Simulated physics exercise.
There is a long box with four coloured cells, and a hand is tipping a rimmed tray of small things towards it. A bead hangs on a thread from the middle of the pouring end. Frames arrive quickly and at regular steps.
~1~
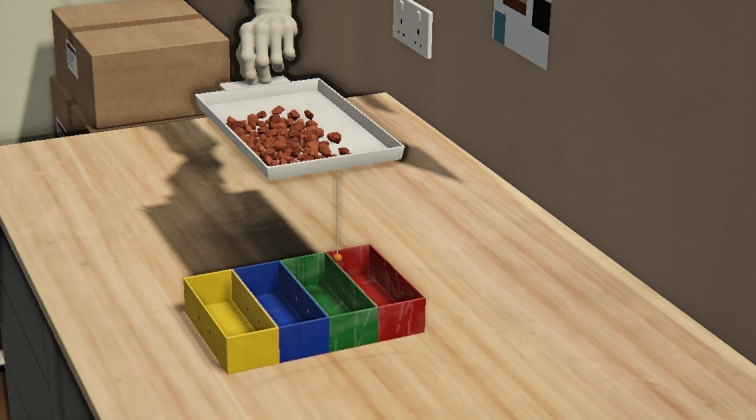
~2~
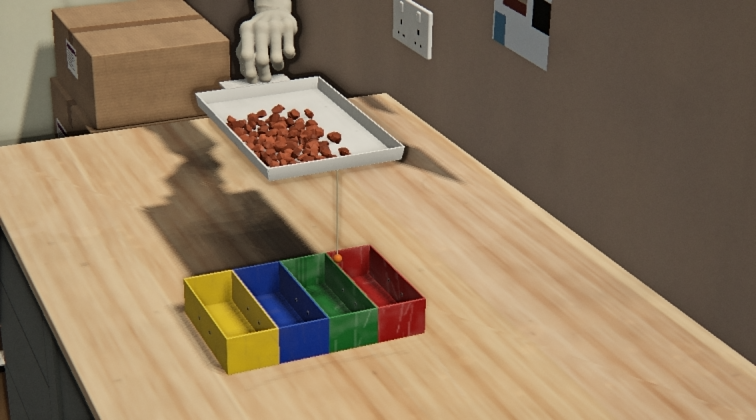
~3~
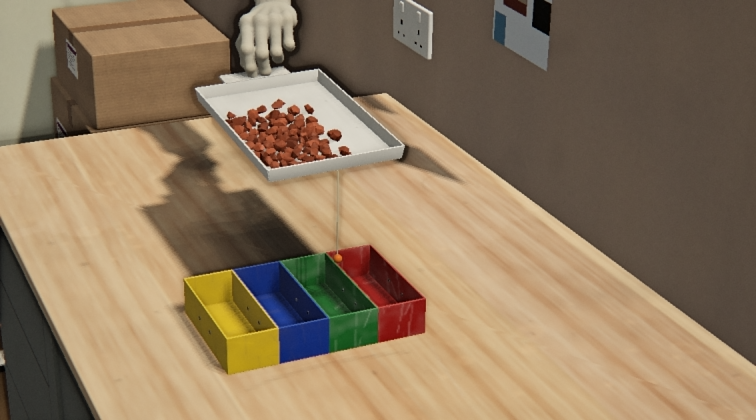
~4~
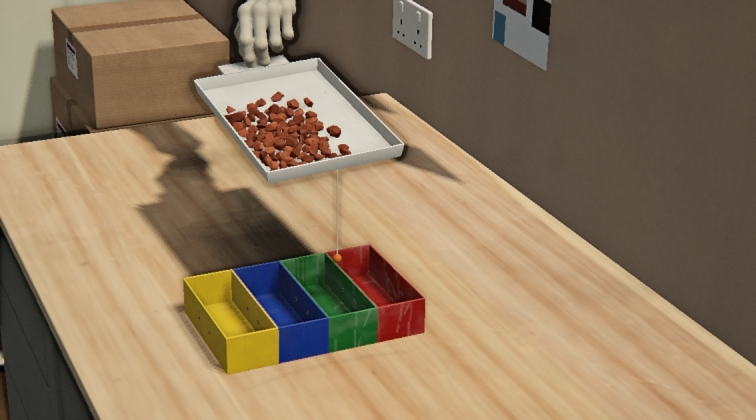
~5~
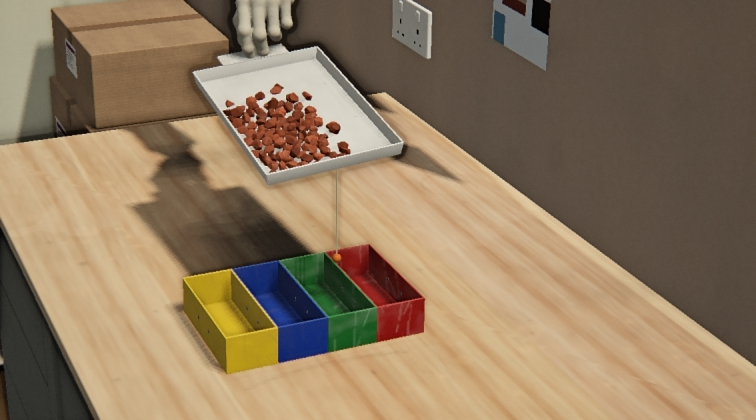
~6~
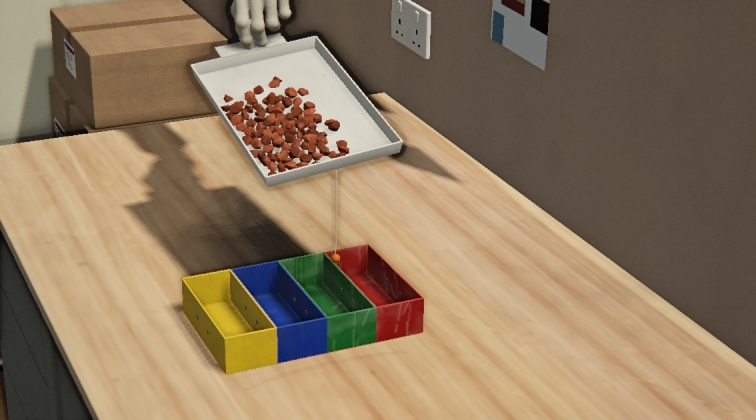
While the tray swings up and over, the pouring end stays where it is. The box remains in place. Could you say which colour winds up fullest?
The blue cell winds up fullest.
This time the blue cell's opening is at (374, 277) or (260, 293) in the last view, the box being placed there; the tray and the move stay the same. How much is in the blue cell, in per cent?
Around 0 and then 60 per cent.
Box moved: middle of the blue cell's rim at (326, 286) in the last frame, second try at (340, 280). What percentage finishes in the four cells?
Estimates in order: 100 percent, 80 percent.
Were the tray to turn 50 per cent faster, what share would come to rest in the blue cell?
It would be around 80 percent.
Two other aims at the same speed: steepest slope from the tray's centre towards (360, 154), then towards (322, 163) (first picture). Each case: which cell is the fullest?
Case 1 - the red cell. Case 2 - the green cell.
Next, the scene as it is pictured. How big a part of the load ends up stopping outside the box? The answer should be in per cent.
Something near 0 in every hundred.
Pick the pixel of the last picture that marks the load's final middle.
I'd mark it at roughly (283, 322).
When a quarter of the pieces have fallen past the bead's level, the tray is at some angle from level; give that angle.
Angle: Approx. 90 degrees.
Just after the last frame, tray tipped steeply; almost all on the tray; just a few falling or outside the box.
A moment on, tray tipped right over; about a tenth on the tray; roughly two thirds in the blue cell; about a tenth in the green cell; just a few in the yellow cell; about a tenth falling or outside the box.
Further on, tray tipped past a quarter turn; the larger part in the blue cell; roughly a quarter in the green cell; just a few in the yellow cell; just a few falling or outside the box.
When it is over, tray tipped past a quarter turn; the larger part in the blue cell; roughly a quarter in the green cell; just a few in the yellow cell; not one in the red cell; just a few outside the box.
